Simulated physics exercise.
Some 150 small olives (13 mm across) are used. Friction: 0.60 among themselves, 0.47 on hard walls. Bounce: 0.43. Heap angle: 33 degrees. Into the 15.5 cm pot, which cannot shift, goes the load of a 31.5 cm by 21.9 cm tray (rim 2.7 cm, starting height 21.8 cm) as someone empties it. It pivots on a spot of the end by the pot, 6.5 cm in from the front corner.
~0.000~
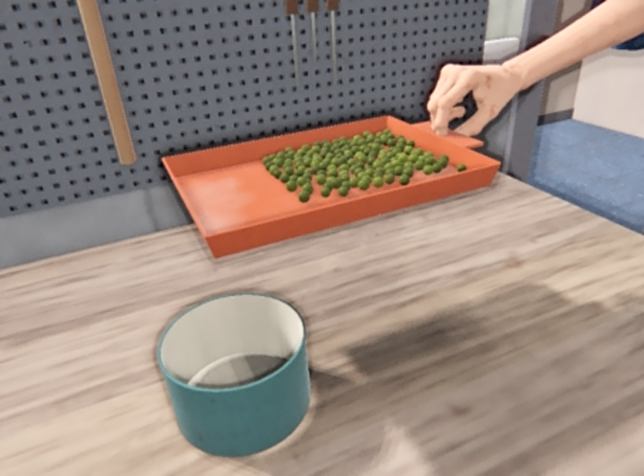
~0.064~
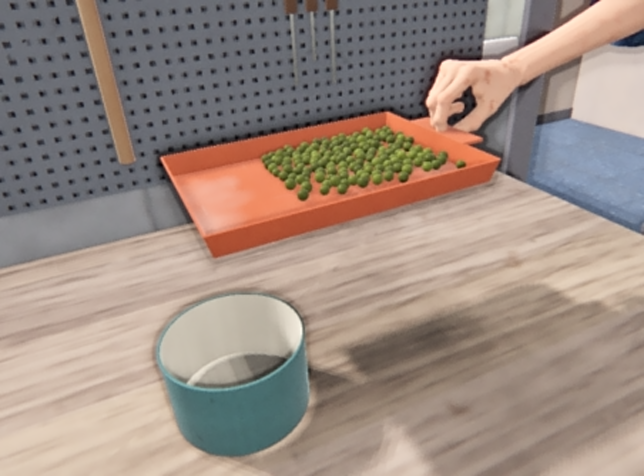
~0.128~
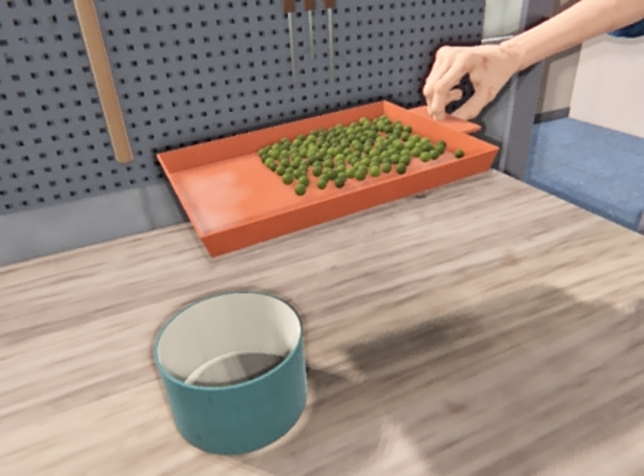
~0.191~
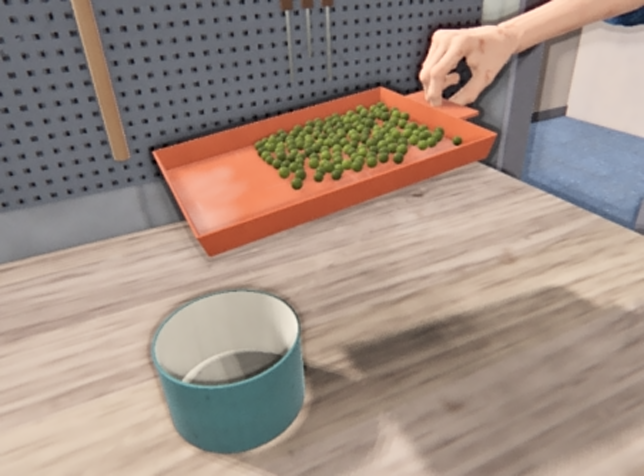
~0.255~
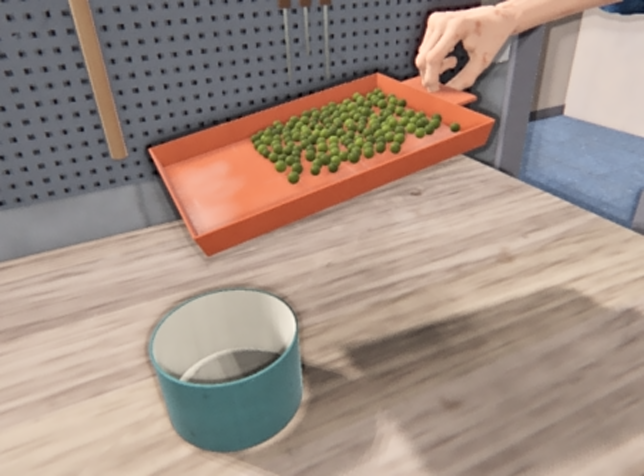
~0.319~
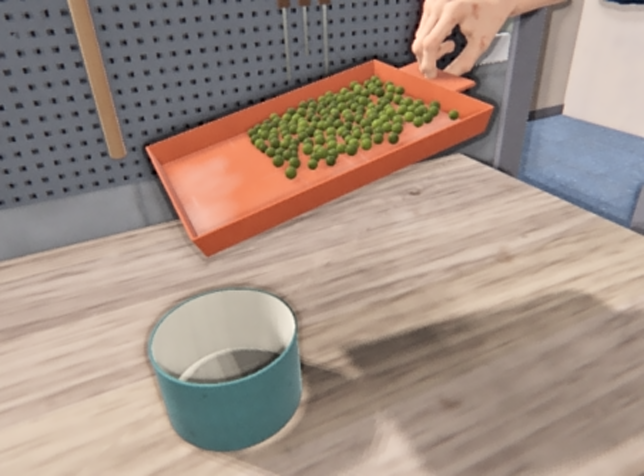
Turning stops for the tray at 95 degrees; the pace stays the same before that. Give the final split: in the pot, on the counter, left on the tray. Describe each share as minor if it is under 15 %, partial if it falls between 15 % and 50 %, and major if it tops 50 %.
Pot - partial; counter - major; left on the tray - minor.
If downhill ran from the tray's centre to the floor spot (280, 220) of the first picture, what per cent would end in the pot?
Around 65 percent of them.
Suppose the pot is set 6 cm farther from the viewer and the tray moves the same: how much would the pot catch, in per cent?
Then roughly 5 percent would land in it.
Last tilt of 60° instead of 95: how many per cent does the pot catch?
I'd put it at close to 0 per cent.
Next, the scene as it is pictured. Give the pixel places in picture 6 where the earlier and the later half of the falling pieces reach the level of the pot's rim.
I'd mark about (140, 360) for the first half, then (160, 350) for the second.
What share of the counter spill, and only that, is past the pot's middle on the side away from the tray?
Estimate: Roughly 100 per cent of the pieces.
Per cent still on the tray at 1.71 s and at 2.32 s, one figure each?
In order, near 95 and near 15.
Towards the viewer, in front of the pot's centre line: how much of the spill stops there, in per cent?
Roughly 50 percent of the spill.
Then, at 1.15 s, tilt 51 degrees; the tray holds 100 %, the pot 0 %.
Then, at 1.71 s, tilt 77 degrees; the tray holds 95 %, the pot 0 %.
After 2.32 s, tilt 95 degrees; the tray holds 15 %, the pot 25 %.
At rest (3.3 s), pot 40 %, counter 60 %, tray 0 %.
